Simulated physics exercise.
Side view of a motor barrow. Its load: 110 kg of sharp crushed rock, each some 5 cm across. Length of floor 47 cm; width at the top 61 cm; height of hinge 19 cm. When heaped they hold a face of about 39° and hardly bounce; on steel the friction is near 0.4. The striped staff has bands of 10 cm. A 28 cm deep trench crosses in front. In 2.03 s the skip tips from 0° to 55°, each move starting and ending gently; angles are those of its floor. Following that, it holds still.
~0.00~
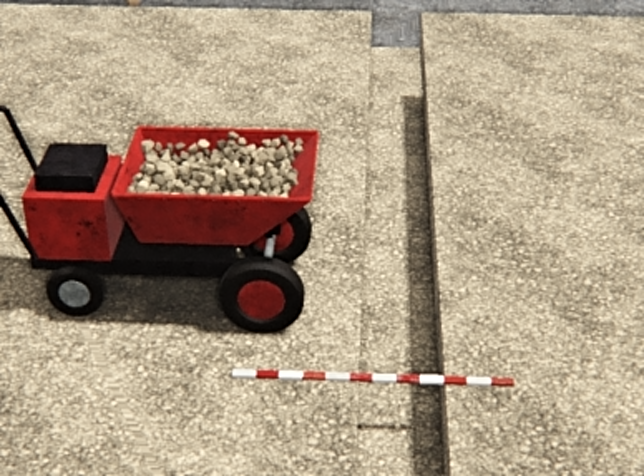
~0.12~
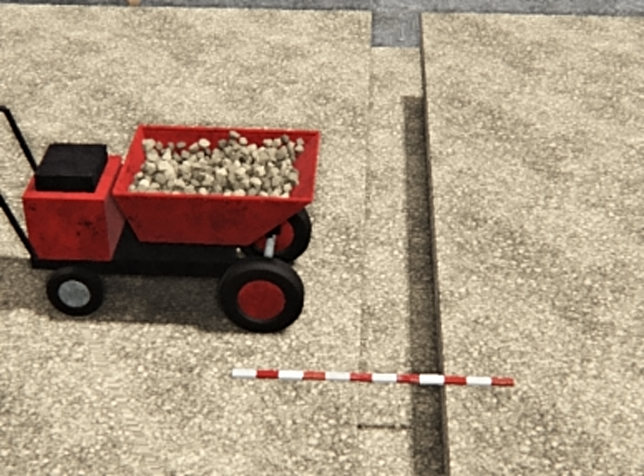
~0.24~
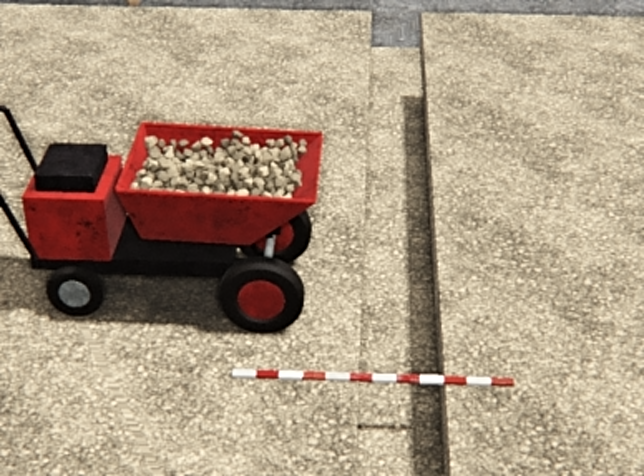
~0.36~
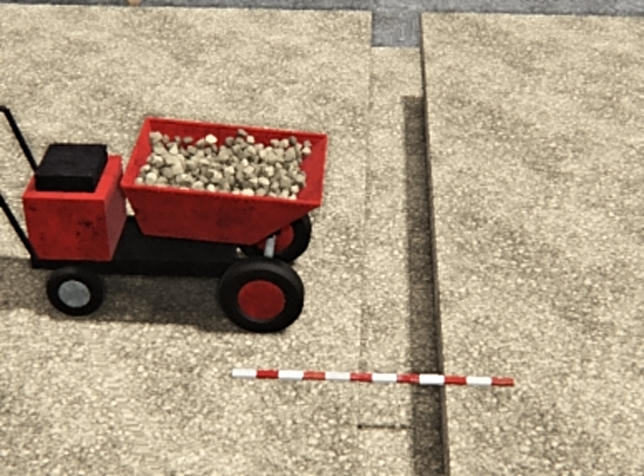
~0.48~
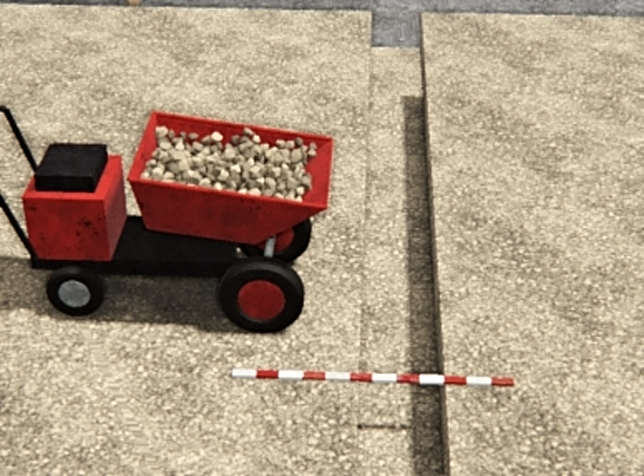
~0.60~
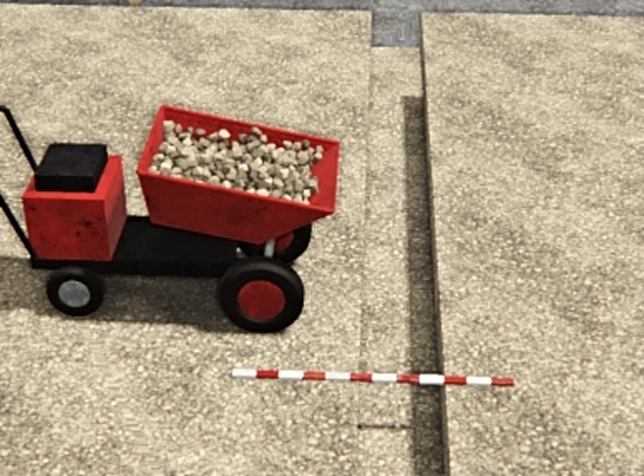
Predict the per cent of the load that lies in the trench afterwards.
36 per cent.
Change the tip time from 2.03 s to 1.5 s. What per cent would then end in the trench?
It'd be some 35 per cent.
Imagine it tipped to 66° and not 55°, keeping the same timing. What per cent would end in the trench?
About 90 per cent would end up in the trench.
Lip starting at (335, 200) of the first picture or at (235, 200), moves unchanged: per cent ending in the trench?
Roughly 25 per cent, then 10 per cent.
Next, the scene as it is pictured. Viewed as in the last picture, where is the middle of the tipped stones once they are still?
Roughly at (411, 339).
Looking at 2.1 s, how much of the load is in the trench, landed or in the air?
Something like 5 in a hundred.
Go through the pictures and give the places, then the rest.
The skip is at 0°, its lip at (310, 200); the top of the load is at (256, 151), in the first frame.
Lip at (312, 201), floor tilted 1°, highest stones at (257, 151); the stones move at 0.1 m/s on average, in the second frame.
The skip is at 2°, its lip at (315, 202); the top of the load is at (260, 151); the stones move at 0.1 m/s on average, in the third frame.
The skip is at 5°, its lip at (320, 205); the top of the load is at (231, 147); the stones move at 0.2 m/s on average, in the fourth frame.
Lip at (327, 208), floor tilted 8°, highest stones at (187, 144); the stones move at 0.3 m/s on average, in the fifth frame.
Lip at (334, 212), floor tilted 12°, highest stones at (175, 140); the stones move at 0.3 m/s on average, in the sixth frame.
After 1.5 s the floor is at 46°; 100 % in the skip; the foremost stones are at (366, 224).
After 2.1 s the floor is at 55°; 97 % in the skip, 3 % in the trench; the foremost stones are at (426, 335).
After 2.5 s the floor is at 55°; 86 % in the skip, 14 % in the trench; the foremost stones are at (433, 358).
After 4.4 s the floor is at 55°; 64 % in the skip, 36 % in the trench; the foremost stones are at (435, 338).
